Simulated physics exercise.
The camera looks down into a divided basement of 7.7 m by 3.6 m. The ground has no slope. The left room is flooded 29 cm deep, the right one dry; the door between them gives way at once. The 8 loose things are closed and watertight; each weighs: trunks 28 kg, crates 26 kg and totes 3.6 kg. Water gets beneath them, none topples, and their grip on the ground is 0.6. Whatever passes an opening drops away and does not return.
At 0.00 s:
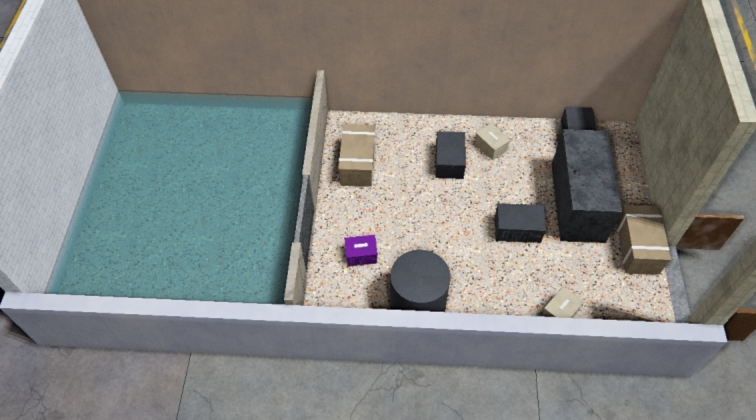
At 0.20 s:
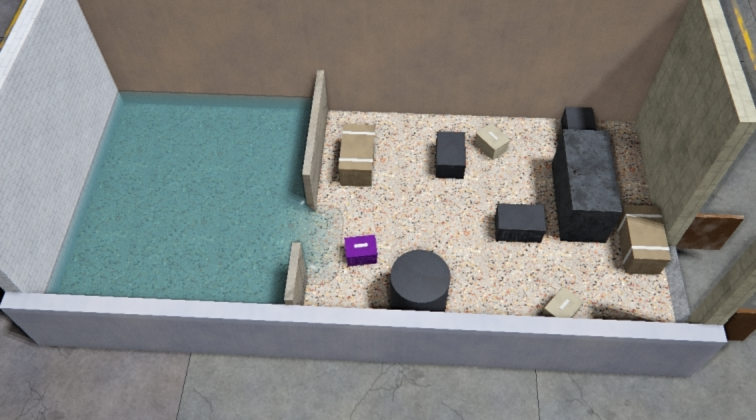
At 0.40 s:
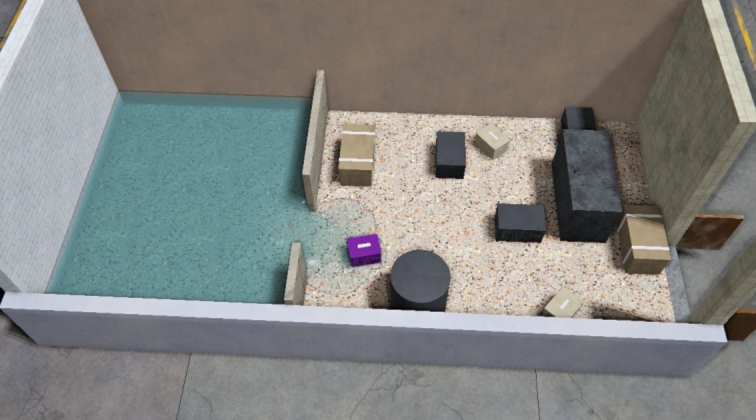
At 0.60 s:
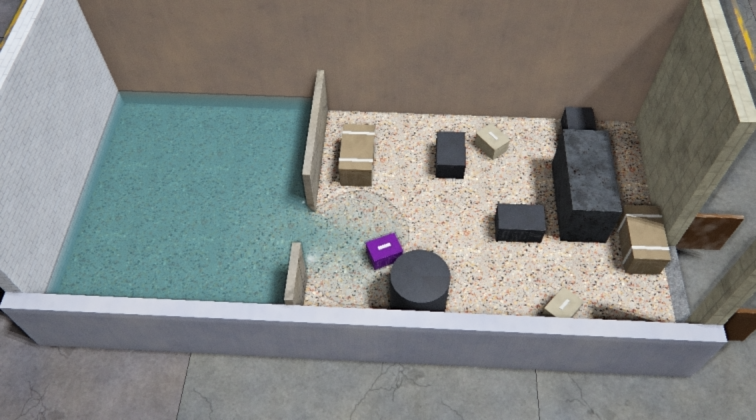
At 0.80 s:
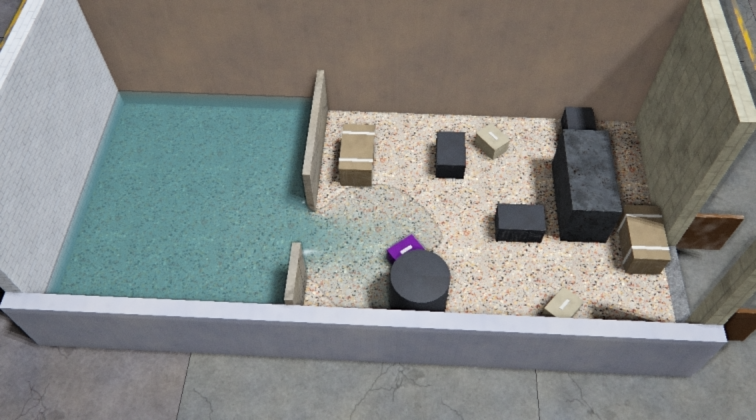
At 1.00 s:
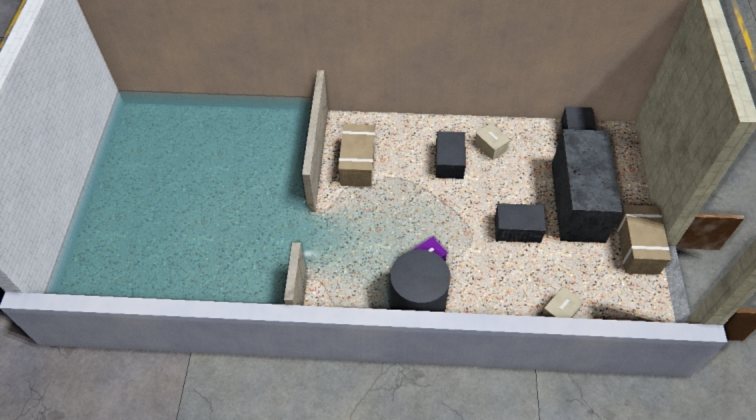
At first, water fills the left side of a walled enclosure, while boxes and dark blocks sit on the dry, speckled floor at right. A gap opens in the dividing wall and water spreads through it, pushing the purple box rightward, turning it as it slides behind the dark round object.
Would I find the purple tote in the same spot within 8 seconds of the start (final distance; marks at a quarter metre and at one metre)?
The purple tote gets carried off.
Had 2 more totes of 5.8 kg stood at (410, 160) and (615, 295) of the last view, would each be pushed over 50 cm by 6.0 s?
In turn: Under, over.
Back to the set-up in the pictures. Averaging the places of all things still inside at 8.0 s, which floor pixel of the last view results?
At about (478, 175).
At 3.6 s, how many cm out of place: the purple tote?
About 400 cm.
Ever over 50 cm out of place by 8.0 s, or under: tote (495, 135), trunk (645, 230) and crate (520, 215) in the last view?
In turn: Over, less, less.
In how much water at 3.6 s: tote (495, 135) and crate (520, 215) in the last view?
About 2 and 6 cm.
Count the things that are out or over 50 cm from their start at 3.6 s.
By then 2.
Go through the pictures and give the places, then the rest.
In the first picture, the purple tote at (361, 246) rests on the ground; water covers 11.1 m2; 0 of 8 have shifted.
In the second picture, the purple tote at (361, 246), on the bottom; water covers 11.6 m2; 0 of 8 have shifted.
In the third picture, the purple tote at (364, 246), on the bottom, 4 cm from its start; 12.1 m2 under water; 0 of 8 have shifted.
In the fourth picture, the purple tote at (384, 247) rests on the ground, 30 cm from its start; 12.8 m2 under water; 1 of 8 have shifted.
In the fifth picture, the purple tote at (406, 250) rests on the ground, 58 cm from its start; water covers 13.4 m2; 1 of 8 have shifted.
In the sixth picture, the purple tote at (428, 253), on the bottom, 86 cm from its start; water covers 14.1 m2; 1 of 8 have shifted.
After 1.6 s the purple tote is near (497, 258), 1.7 m from its start, aground; 0 of 8 are out; 0 afloat.
After 3.6 s the purple tote is near (697, 310), 4.1 m from its start, afloat; 0 of 8 are out; 2 afloat.
After 5.6 s the purple tote has gone out; 1 of 8 are out; 2 afloat.
After 8.0 s the purple tote has gone out; 2 of 8 are out; 1 afloat.
